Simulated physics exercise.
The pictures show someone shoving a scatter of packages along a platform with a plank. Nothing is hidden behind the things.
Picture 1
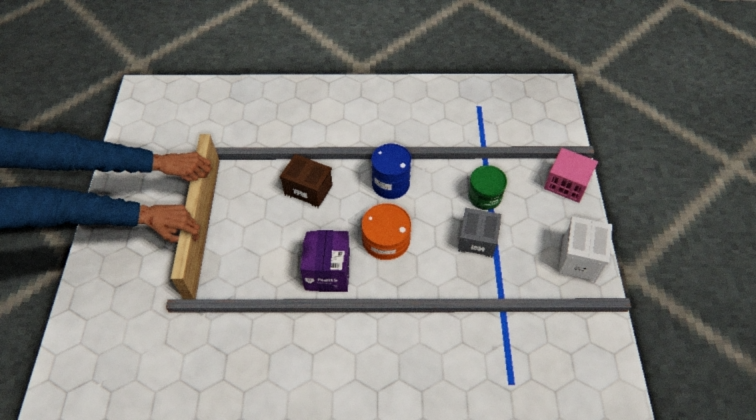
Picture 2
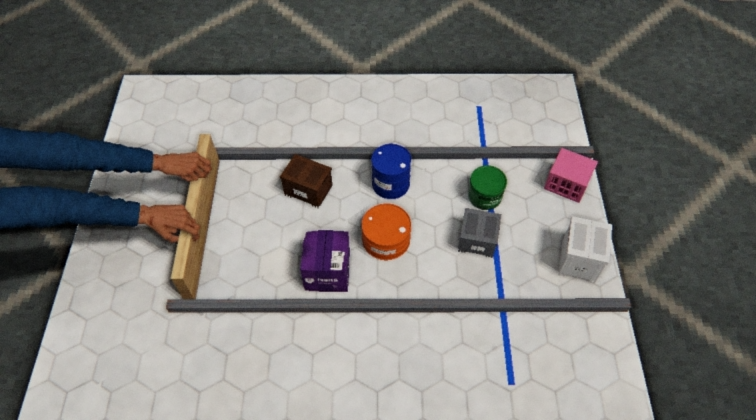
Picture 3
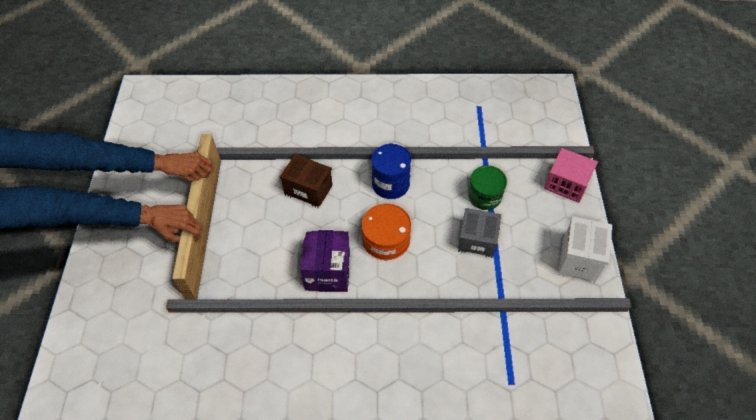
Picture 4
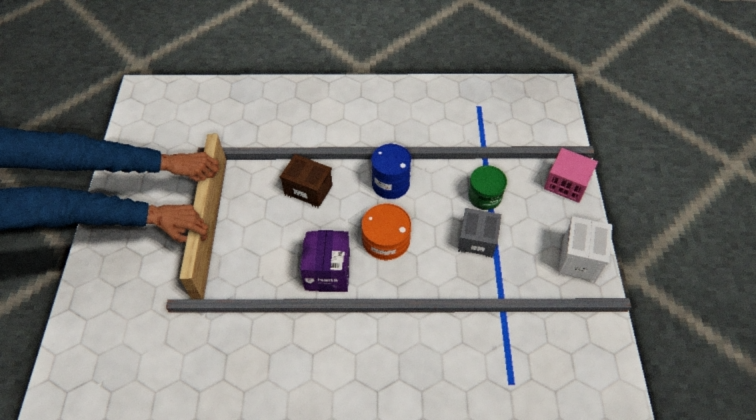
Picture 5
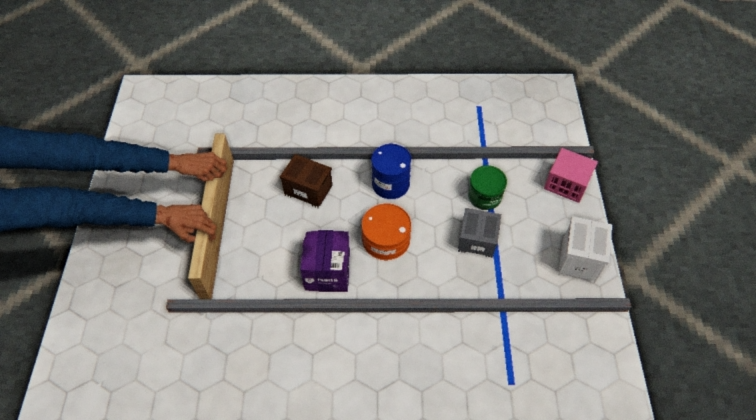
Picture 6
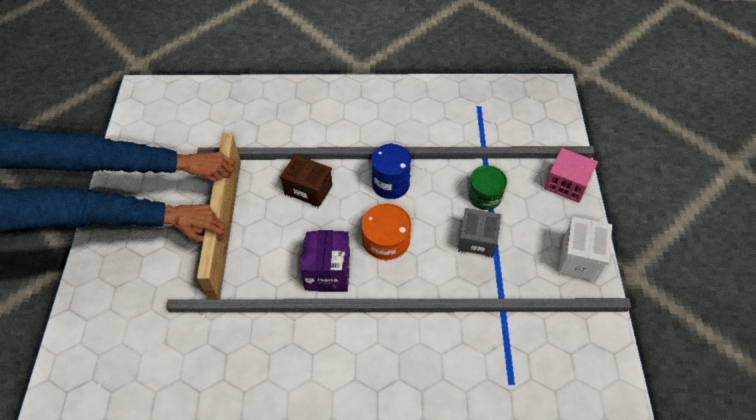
Two hands holding a wooden plank still, then sliding it slightly right toward scattered colourful packages that stay in place.
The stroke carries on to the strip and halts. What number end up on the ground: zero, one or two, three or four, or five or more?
Outcome: The number that fall off is zero.
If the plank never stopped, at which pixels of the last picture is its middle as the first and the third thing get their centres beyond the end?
About (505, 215), then (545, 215).
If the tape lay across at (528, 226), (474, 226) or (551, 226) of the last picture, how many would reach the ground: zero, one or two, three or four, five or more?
The falls would be either one or two; none at all; three or four.
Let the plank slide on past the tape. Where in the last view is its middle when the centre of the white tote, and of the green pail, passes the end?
At (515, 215) for the white tote; at (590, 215) for the green pail.
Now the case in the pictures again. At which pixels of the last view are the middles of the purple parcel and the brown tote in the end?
The purple parcel at (526, 268), the brown tote at (511, 172).
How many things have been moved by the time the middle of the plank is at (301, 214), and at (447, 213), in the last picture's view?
By then 1, and 6.
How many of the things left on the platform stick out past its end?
It comes to 2.
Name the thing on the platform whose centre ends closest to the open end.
The pink crate ends nearest.
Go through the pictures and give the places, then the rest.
Pink crate (571, 175); white tote (584, 250); green pail (487, 188); plank (198, 214); tape (493, 226), in the first picture.
White tote (584, 250); brown tote (307, 182), in the second picture.
Green pail (487, 188); plank (199, 214), in the third picture.
Pink crate (570, 176); purple parcel (326, 261), in the fourth picture.
White tote (584, 250); blue canister (391, 172), in the fifth picture.
Pink crate (570, 176); white tote (584, 250); green pail (487, 188); plank (221, 214); tape (493, 226), in the sixth picture.
Soon after, none off yet; pink crate at rest near (570, 176); white tote at rest near (584, 250); green pail at rest near (487, 188).
At rest, the number that fall off is zero.
